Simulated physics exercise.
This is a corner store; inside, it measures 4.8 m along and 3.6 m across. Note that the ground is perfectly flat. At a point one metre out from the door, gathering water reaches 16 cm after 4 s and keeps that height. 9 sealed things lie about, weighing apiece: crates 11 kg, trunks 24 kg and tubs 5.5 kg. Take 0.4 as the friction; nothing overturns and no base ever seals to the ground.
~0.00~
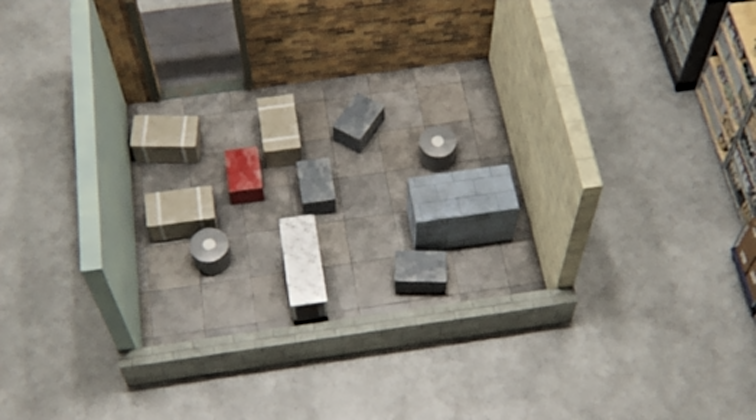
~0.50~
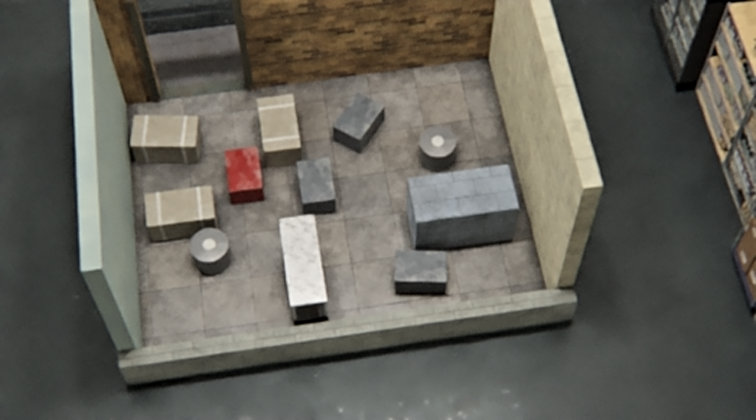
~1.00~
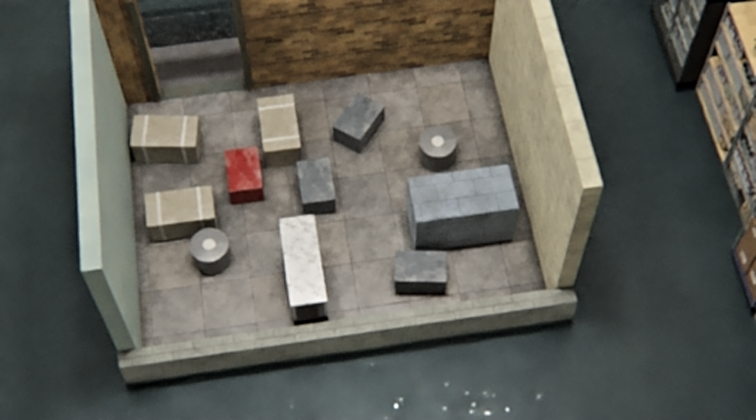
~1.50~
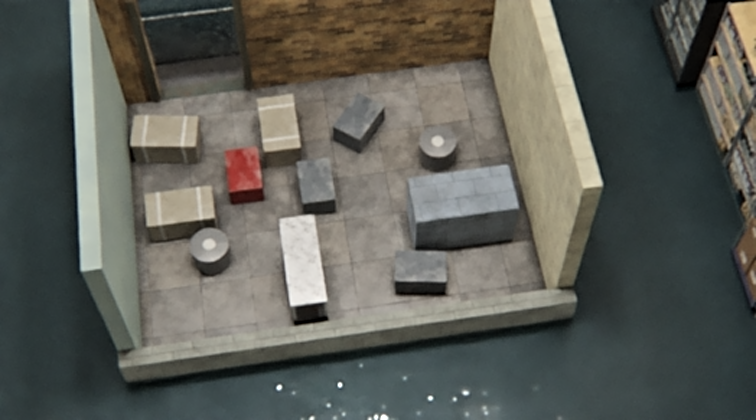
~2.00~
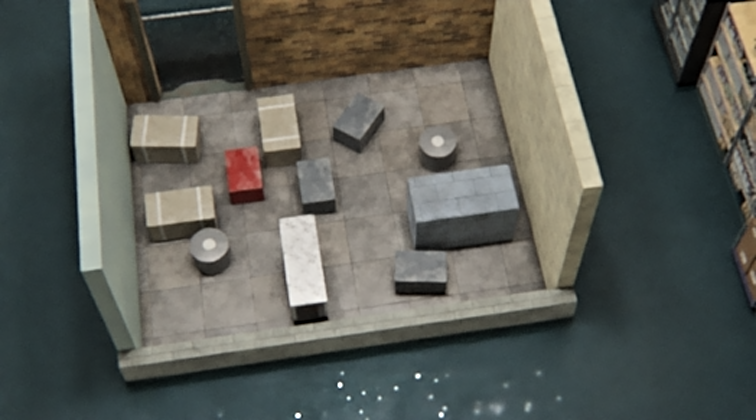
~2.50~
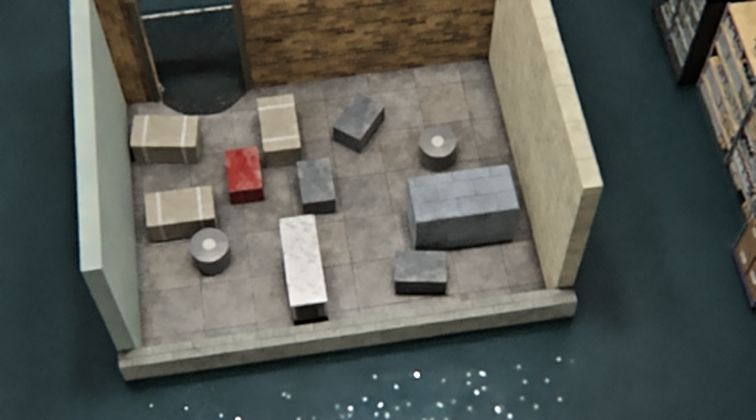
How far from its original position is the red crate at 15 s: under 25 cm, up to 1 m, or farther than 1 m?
Farther than 1 m.
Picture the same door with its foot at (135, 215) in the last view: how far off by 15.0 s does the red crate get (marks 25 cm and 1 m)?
The red crate covers a long distance.
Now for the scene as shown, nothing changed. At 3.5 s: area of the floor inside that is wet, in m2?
Some 1.0 m2.
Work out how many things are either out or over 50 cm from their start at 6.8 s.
The answer is 2.
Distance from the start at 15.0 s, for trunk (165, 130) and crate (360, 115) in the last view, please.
Respectively 80 and 10 centimetres.
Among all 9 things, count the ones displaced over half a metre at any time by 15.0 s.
It adds up to 8.
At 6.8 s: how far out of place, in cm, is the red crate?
About 200 cm by then.
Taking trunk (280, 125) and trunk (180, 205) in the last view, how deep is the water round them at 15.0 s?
I'd put it at 6 cm and 9 cm respectively.
After 3.5 s the red crate is near (243, 169), 0.0 m from its start, aground; 0 afloat.
After 6.8 s the red crate is near (261, 311), 1.9 m from its start, afloat; 2 afloat.
After 11.0 s the red crate is near (203, 315), 2.0 m from its start, afloat; 4 afloat.
After 15.0 s the red crate is near (155, 269), 1.7 m from its start, afloat; 6 afloat.
